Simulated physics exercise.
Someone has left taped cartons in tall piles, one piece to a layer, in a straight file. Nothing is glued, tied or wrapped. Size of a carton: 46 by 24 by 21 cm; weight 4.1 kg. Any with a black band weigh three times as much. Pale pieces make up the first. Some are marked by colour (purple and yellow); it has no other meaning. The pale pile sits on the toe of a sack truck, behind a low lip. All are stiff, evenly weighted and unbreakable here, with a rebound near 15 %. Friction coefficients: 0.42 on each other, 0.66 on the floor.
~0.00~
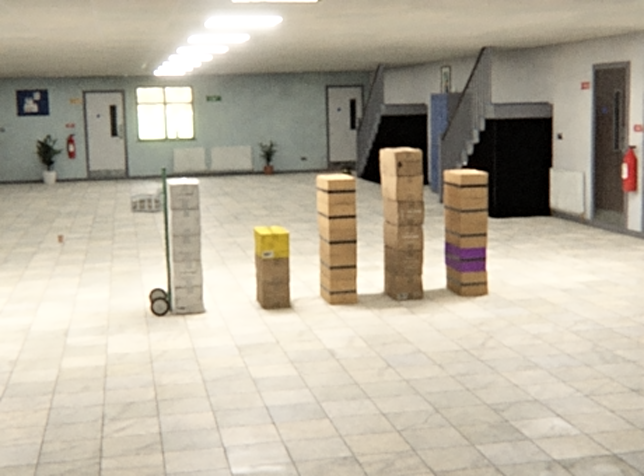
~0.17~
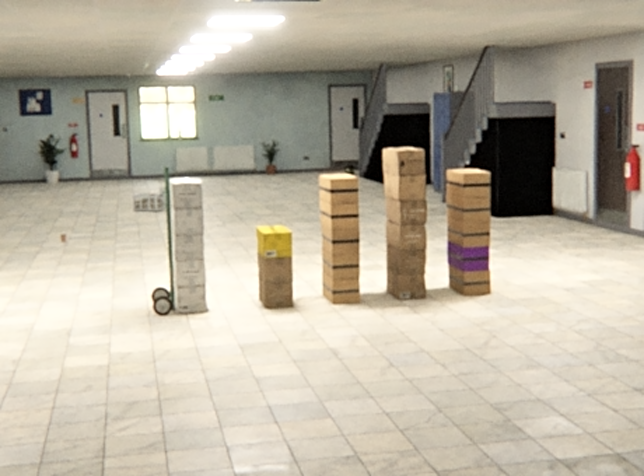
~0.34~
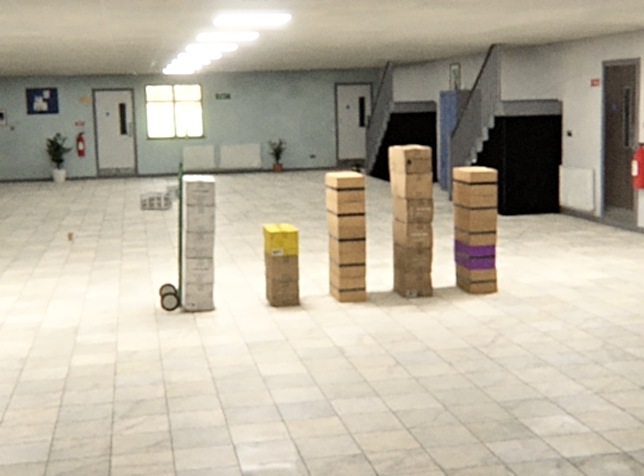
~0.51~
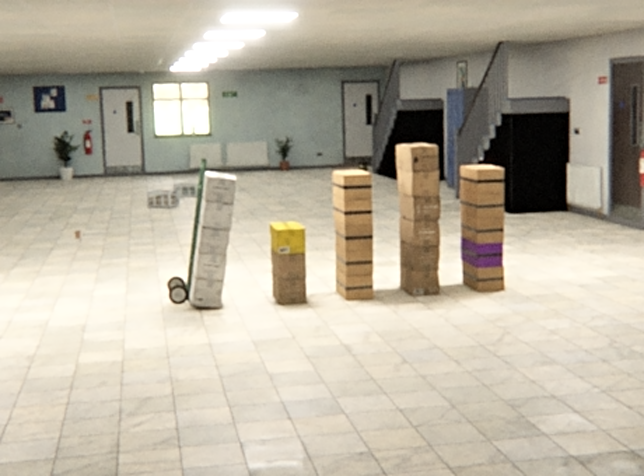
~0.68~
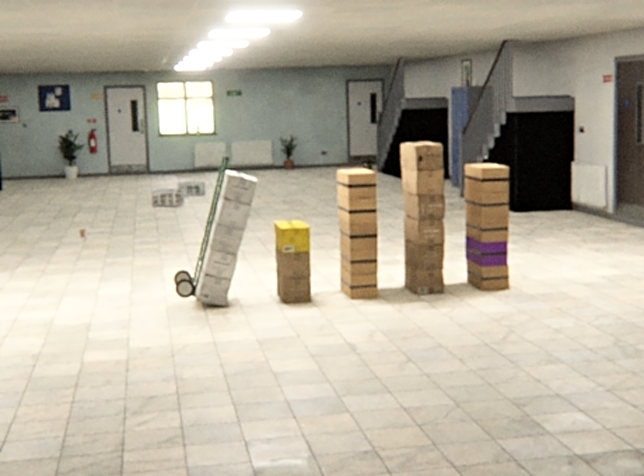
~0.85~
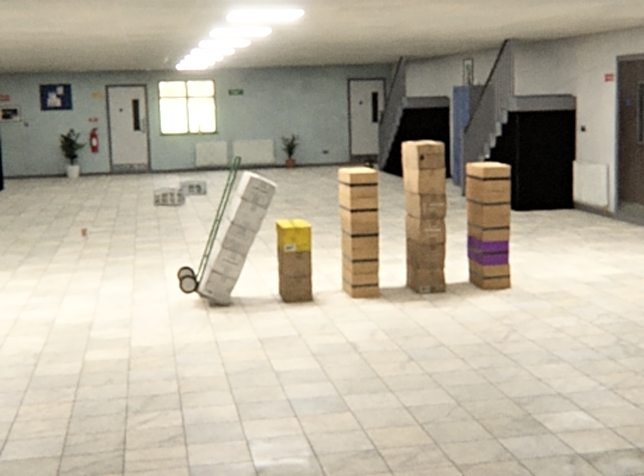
A sack truck loaded with a tall stack of pale cartons stood upright at first, then leaned steadily further to the right, toward a short yellow-topped pile in a row of still, brown stacks.
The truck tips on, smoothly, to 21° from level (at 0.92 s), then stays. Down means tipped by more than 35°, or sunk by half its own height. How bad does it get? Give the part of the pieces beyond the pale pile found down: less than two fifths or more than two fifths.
It comes to under two fifths.
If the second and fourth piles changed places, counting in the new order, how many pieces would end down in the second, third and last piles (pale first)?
Then second 6, third 5, last 5.
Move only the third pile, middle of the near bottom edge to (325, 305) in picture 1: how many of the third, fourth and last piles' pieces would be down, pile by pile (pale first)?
Then third 0, fourth 0, last 0.
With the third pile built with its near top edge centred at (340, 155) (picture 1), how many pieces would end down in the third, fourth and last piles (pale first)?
In that case third 0, fourth 0, last 0.
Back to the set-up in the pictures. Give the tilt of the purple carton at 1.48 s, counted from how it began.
Some 0°.
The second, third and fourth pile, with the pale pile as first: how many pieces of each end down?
By pile: Second 0, third 0, fourth 0.
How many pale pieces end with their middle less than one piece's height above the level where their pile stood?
The count is 2.
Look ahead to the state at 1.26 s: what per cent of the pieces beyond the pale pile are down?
By then 0 per cent.
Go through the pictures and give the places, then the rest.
In the first picture (we follow the side turned to the camera; the camera pans a little), truck frame (166, 198) 0° forward; yellow carton (276, 246); purple carton (474, 260); no other piece has moved.
In the second picture, truck frame (169, 198) 0° forward; yellow carton (278, 245).
In the third picture, truck frame (182, 194) 3° forward, top of the pale pile leaning 3°; yellow carton (285, 244); no other piece has moved.
In the fourth picture, truck frame (202, 189) 9° forward, top of the pale pile leaning 10°; yellow carton (292, 242); no other piece has moved.
In the fifth picture, truck frame (220, 186) 16° forward, top of the pale pile leaning 17°; purple carton (495, 254); no other piece has moved.
In the sixth picture, truck frame (231, 185) 21° forward, top of the pale pile leaning 25°; purple carton (496, 253); yellow carton (298, 239); no other piece has moved.
Around 0.92 s, 0 of the pale pile down; none of the 19 other cartons down.
Around 1.08 s, 5 of the pale pile down; none of the 19 other cartons down, 1 disturbed; yellow carton displaced 29 mm.
Around 1.26 s, 5 of the pale pile down; none of the 19 other cartons down, 3 disturbed; yellow carton tipped 7°.
Around 1.48 s, 5 of the pale pile down; none of the 19 other cartons down, 5 disturbed; yellow carton tipped 16°.
Finally (2.0 s), 5 of the pale pile down; none of the 19 other cartons down, 5 disturbed; yellow carton tipped 20°; purple carton unmoved. That is 0 per cent. Seen by the last camera, middles, yellow carton near (325, 236), purple carton near (488, 249).
